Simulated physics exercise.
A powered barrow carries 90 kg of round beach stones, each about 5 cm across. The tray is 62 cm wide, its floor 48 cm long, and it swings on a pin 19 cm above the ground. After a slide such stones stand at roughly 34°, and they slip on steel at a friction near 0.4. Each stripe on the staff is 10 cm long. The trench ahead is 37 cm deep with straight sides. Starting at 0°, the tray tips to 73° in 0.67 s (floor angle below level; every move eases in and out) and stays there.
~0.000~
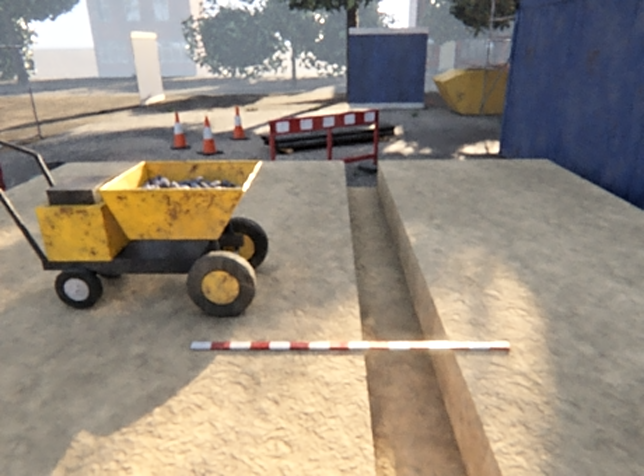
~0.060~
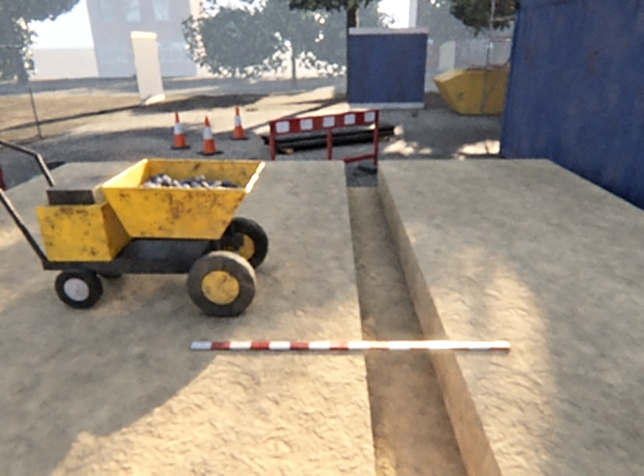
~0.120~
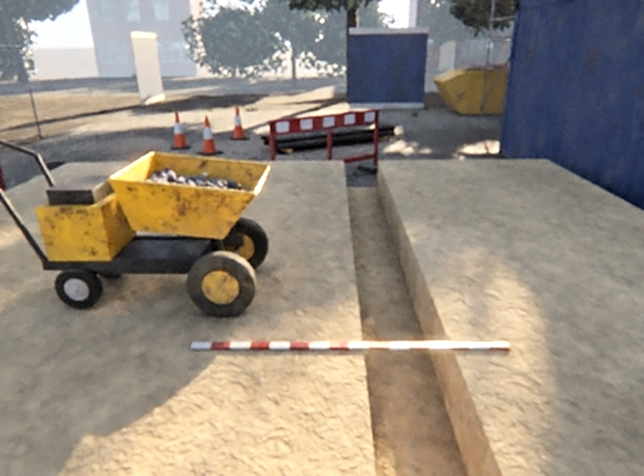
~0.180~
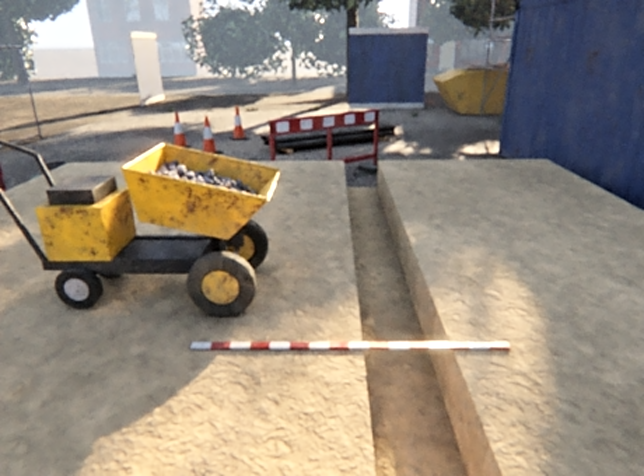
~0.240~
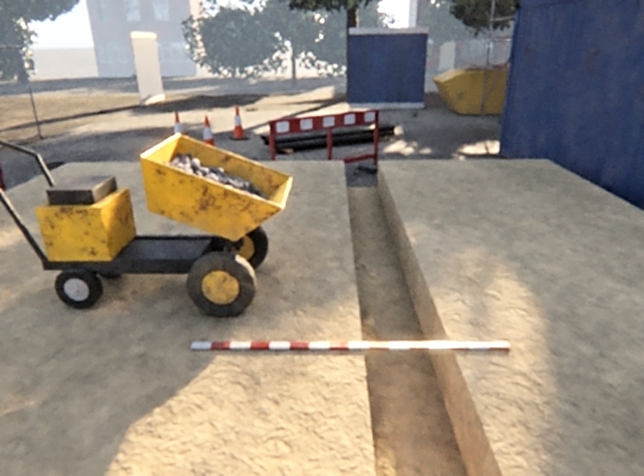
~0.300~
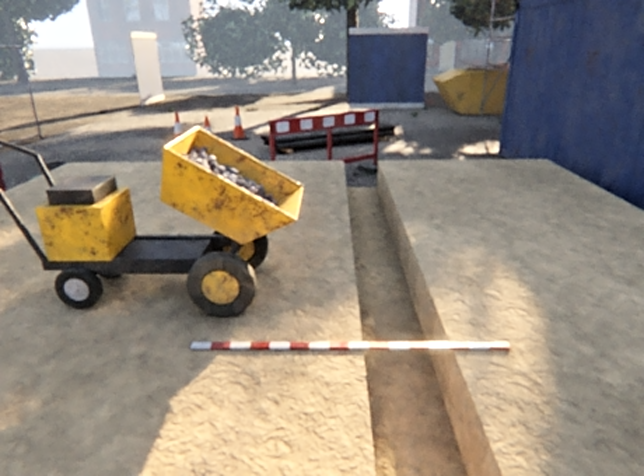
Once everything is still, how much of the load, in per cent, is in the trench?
Close to 82 in a hundred.
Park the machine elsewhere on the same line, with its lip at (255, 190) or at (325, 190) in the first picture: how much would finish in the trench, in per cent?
Near 100 per cent from the first place, 50 from the second.
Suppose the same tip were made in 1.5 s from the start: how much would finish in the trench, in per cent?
In that case some 80 per cent.
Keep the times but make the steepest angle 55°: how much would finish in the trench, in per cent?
It would be near 35 per cent.
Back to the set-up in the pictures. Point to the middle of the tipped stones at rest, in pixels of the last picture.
Around (391, 333).
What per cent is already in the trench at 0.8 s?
Some 20 per cent.
After 0.5 s the floor is at 61°; 100 % in the tray; the foremost stones are at (306, 244).
After 0.8 s the floor is at 73°; 66 % in the tray, 13 % short of the trench, 21 % in the trench; the foremost stones are at (390, 311).
After 1.1 s the floor is at 73°; 19 % in the tray, 14 % short of the trench, 67 % in the trench; the foremost stones are at (428, 344).
After 3.1 s the floor is at 73°; 0 % in the tray, 18 % short of the trench, 82 % in the trench; the foremost stones are at (426, 340).
